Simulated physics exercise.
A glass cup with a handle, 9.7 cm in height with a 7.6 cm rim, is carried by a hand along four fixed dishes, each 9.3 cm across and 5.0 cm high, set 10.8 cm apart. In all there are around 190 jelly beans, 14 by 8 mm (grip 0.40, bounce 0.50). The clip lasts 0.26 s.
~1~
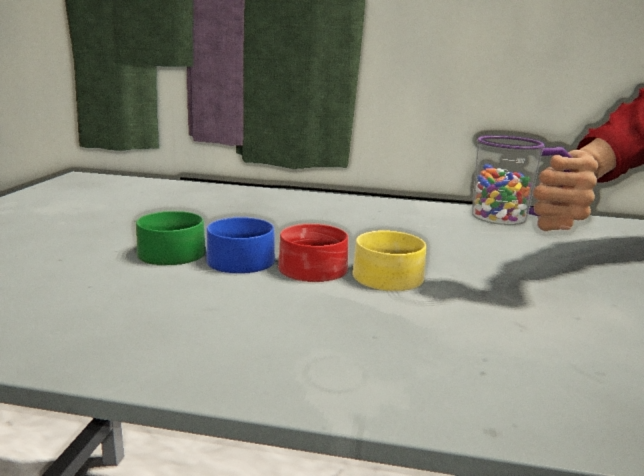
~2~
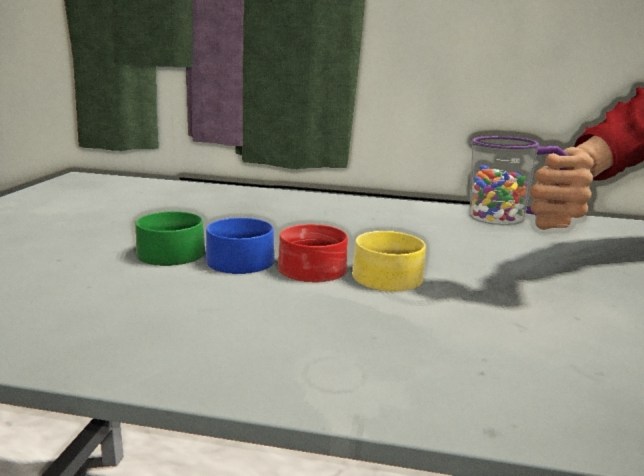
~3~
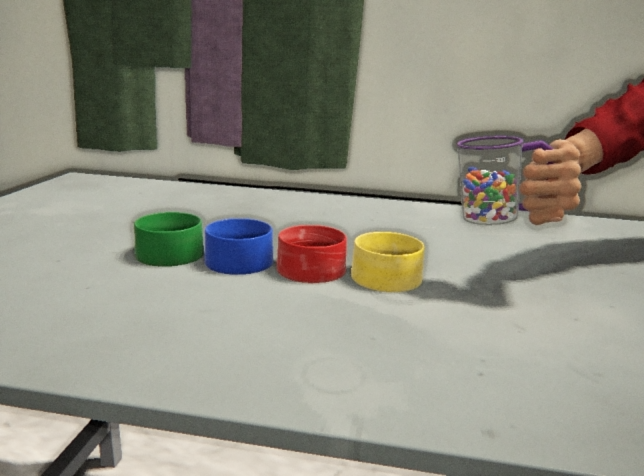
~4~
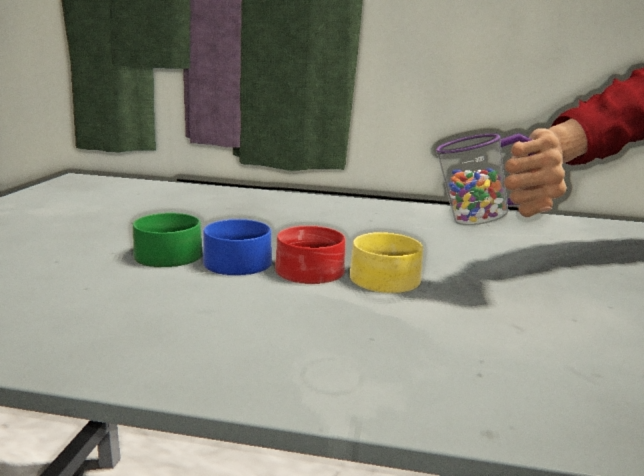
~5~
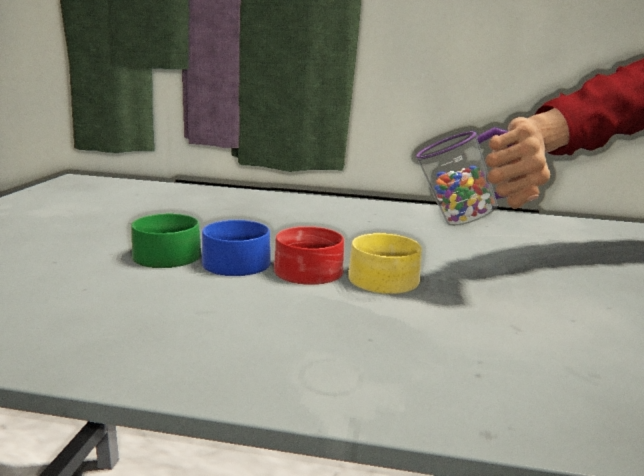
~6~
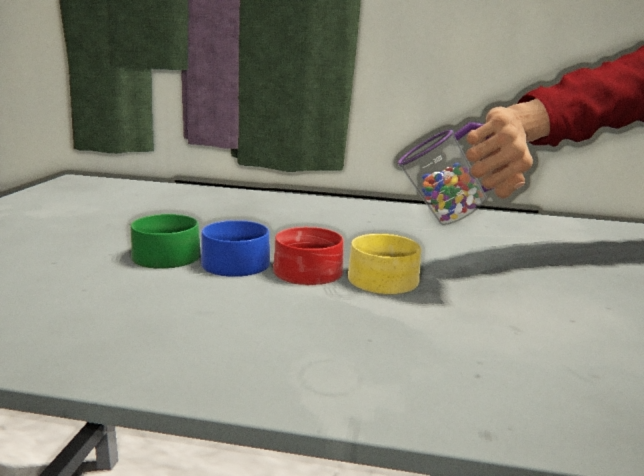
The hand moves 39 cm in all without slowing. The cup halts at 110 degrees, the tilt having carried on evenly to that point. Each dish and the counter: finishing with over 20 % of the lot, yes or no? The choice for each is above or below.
Red - below it, blue - above it, green - above it, yellow - below it, counter - below it.
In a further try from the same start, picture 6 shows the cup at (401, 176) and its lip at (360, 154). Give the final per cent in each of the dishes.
It'd finish with red at 0, blue at 0, green at 100 and yellow at 0.
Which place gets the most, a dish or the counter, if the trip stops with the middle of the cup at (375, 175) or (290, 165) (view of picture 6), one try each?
Red; blue.
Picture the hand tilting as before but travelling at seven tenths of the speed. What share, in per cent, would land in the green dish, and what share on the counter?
Green: 10; counter: 20.
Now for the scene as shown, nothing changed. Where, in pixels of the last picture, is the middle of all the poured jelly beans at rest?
(200, 252).
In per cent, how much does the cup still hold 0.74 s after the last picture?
45 per cent.
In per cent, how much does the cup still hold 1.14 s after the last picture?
Roughly 0 per cent of the load.
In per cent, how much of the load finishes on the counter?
Close to 10 %, more or less.
Then, 0.45 s after the last picture, tilt 109 degrees; cup holds 95 %, red 5 %.
Then, 0.74 s after the last picture, tilt 110 degrees; cup holds 45 %, blue 45 %.
Then, 1.14 s after the last picture, tilt 110 degrees; cup holds 0 %, blue 40 %, green 45 %.
In the end, red 0 %, blue 40 %, green 45 %, yellow 0 %, counter 10 %.
